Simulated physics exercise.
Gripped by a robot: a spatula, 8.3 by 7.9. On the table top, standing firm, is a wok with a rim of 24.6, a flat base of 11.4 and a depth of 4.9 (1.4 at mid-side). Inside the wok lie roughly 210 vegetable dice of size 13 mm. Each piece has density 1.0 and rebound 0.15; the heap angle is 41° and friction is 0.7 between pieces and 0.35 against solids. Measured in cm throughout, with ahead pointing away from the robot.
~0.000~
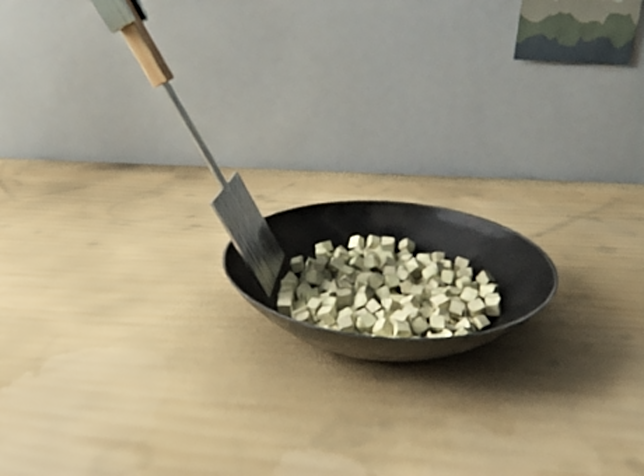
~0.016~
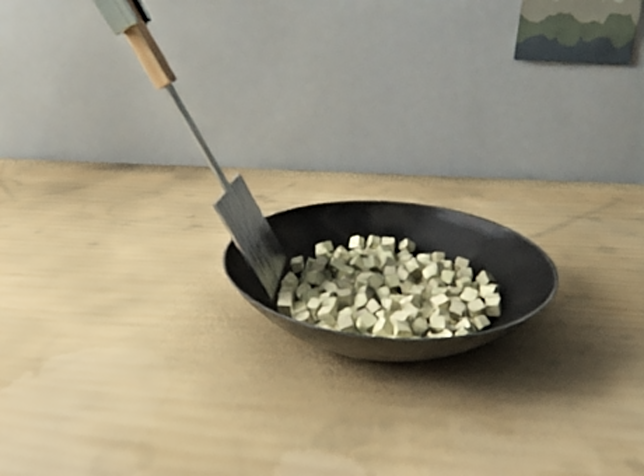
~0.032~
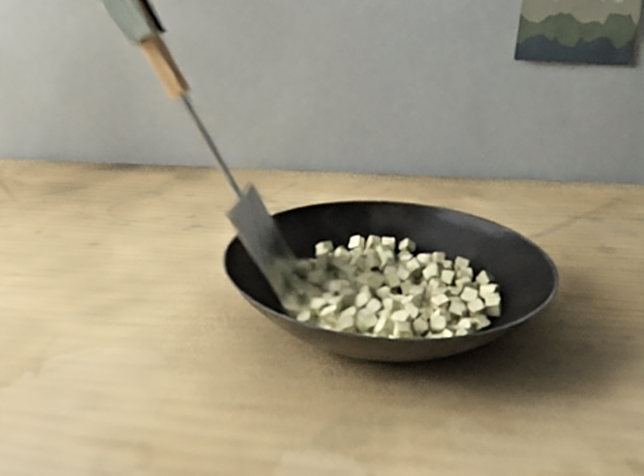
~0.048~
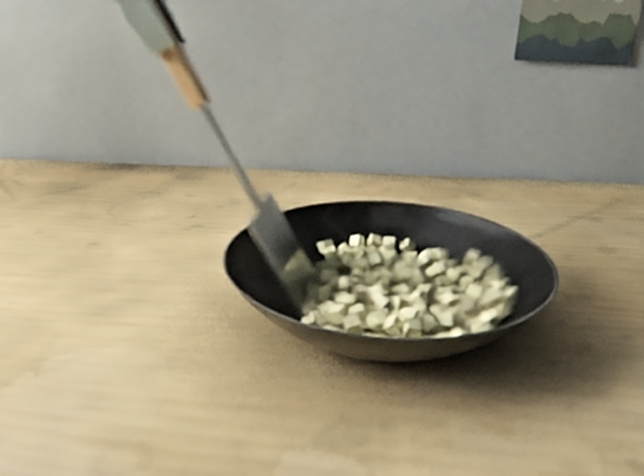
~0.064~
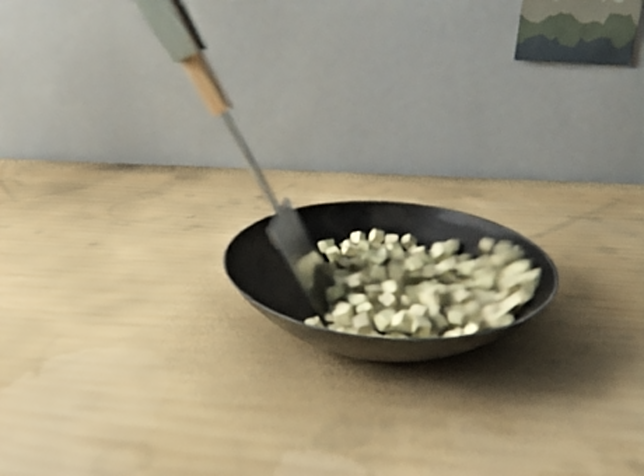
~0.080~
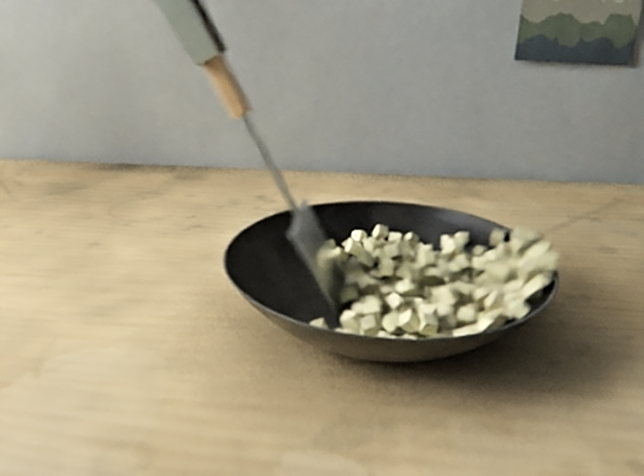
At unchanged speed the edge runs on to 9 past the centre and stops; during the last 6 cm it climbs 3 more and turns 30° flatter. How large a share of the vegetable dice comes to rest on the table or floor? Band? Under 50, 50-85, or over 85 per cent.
50-85 per cent.
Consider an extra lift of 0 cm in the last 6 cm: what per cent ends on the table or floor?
Result: Approx. 60 %.
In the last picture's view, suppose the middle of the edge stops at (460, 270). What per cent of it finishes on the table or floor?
Around 30 percent.
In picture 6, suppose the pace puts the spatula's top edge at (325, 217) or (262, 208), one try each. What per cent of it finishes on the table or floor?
First try about 50 %, second try about 50 %.
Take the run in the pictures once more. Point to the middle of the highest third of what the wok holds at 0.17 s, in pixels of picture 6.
It is centred at roughly (521, 255).
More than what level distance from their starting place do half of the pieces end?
Distance: Around 17 cm.
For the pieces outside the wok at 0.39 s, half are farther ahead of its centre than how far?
It sits close to 20 cm ahead of the middle.
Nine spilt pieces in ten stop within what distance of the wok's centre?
Seen from above, roughly 30 cm.
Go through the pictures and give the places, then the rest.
The spatula top edge at (224, 186), sloping 62°; upper third of the load around (388, 285), from x 285 to 495, top at y 245; 209 in the wok, in the first frame.
The spatula top edge at (227, 188), sloping 62°; upper third of the load around (388, 286), from x 285 to 495, top at y 245, in the second frame.
The spatula top edge at (240, 196), sloping 62°; upper third of the load around (388, 286), from x 295 to 495, top at y 245, in the third frame.
The spatula top edge at (259, 206), sloping 62°; upper third of the load around (399, 286), from x 310 to 505, top at y 240, in the fourth frame.
The spatula top edge at (279, 212), sloping 62°; upper third of the load around (439, 283), from x 315 to 530, top at y 240, in the fifth frame.
The spatula top edge at (298, 215), sloping 62°; upper third of the load around (486, 272), from x 320 to 550, top at y 235; 209 in the wok, in the sixth frame.
After 0.12 s, sloping 62°, highest piece 9 above the table; 193 in the wok, 16 on the blade or in flight.
After 0.17 s, sloping 51°, highest piece 10 above the table; 176 in the wok, 33 on the blade or in flight.
After 0.39 s, sloping 32°, highest piece 12 above the table; 108 on the table or floor, 88 in the wok, 13 on the blade or in flight.
After 1.44 s, sloping 32°, highest piece 6 above the table; 121 on the table or floor, 88 in the wok.
In the end, 121 on the table or floor, 88 in the wok. That is 58 % on the table or floor.
